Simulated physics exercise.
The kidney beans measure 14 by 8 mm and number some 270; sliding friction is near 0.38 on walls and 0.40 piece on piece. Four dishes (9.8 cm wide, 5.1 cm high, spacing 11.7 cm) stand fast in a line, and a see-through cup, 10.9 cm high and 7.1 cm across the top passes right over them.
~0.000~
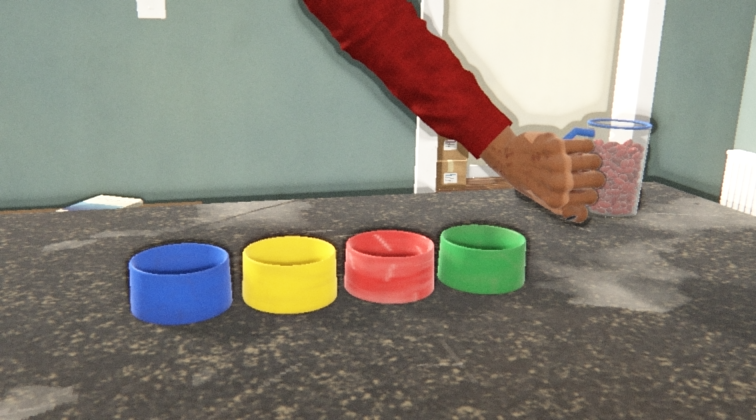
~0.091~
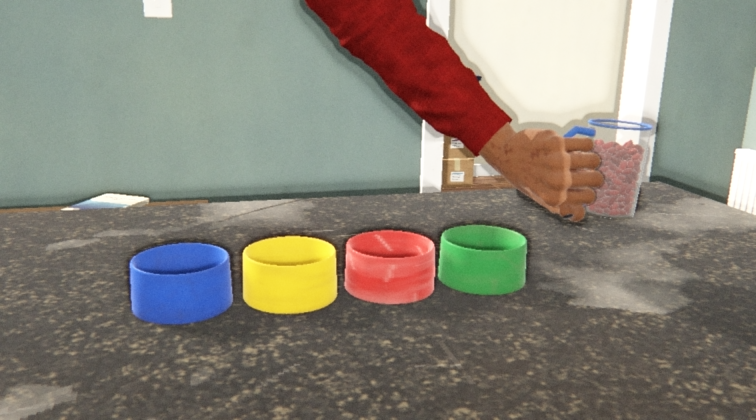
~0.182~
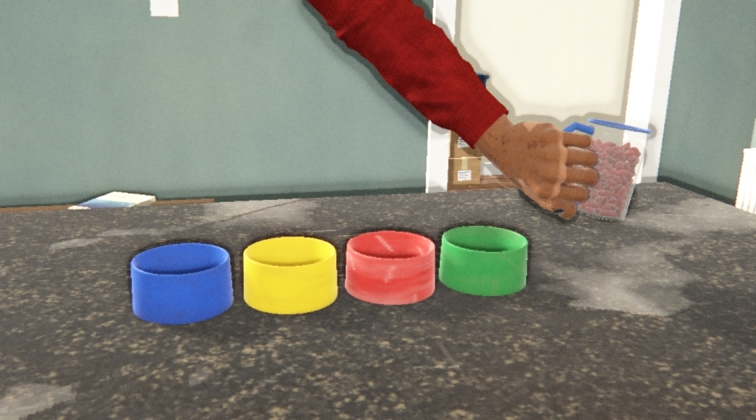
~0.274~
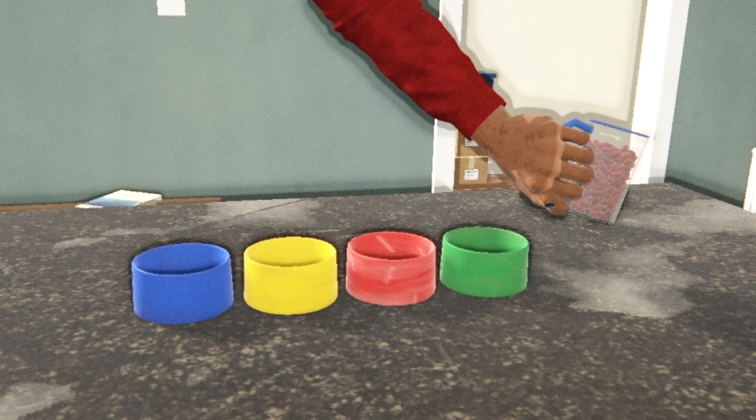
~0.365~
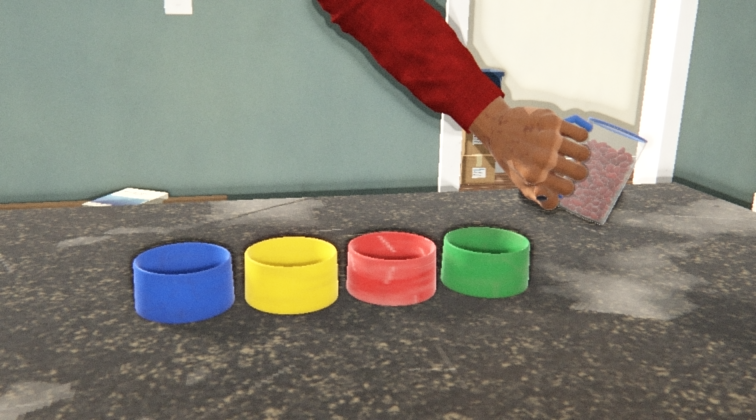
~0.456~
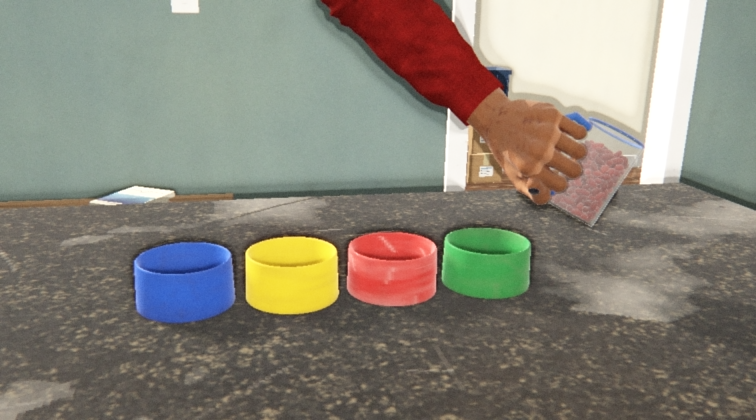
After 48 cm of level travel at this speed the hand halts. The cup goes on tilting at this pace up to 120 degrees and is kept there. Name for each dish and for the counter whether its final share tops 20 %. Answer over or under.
Red under, blue under, green over, yellow under, counter over.
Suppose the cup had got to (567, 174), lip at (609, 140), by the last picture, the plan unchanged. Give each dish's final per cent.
Red 0; blue 0; green 0; yellow 100.
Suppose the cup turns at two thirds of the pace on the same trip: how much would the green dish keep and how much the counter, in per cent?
In that case green 60, counter 30.
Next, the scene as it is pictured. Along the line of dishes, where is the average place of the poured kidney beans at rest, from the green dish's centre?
About 4 cm to its right.
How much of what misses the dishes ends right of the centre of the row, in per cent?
Some 100 per cent.
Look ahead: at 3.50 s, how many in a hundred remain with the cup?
Roughly 0 per cent.
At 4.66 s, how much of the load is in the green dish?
About 60 per cent by then.
After 2.28 s, tilt 120 degrees; cup holds 0 %, green 60 %.
After 3.50 s, tilt 120 degrees; cup holds 0 %, green 60 %.
After 4.66 s, tilt 120 degrees; cup holds 0 %, green 60 %.
In the end, at 5.0 s, red 0 %, blue 0 %, green 60 %, yellow 0 %, counter 40 %.
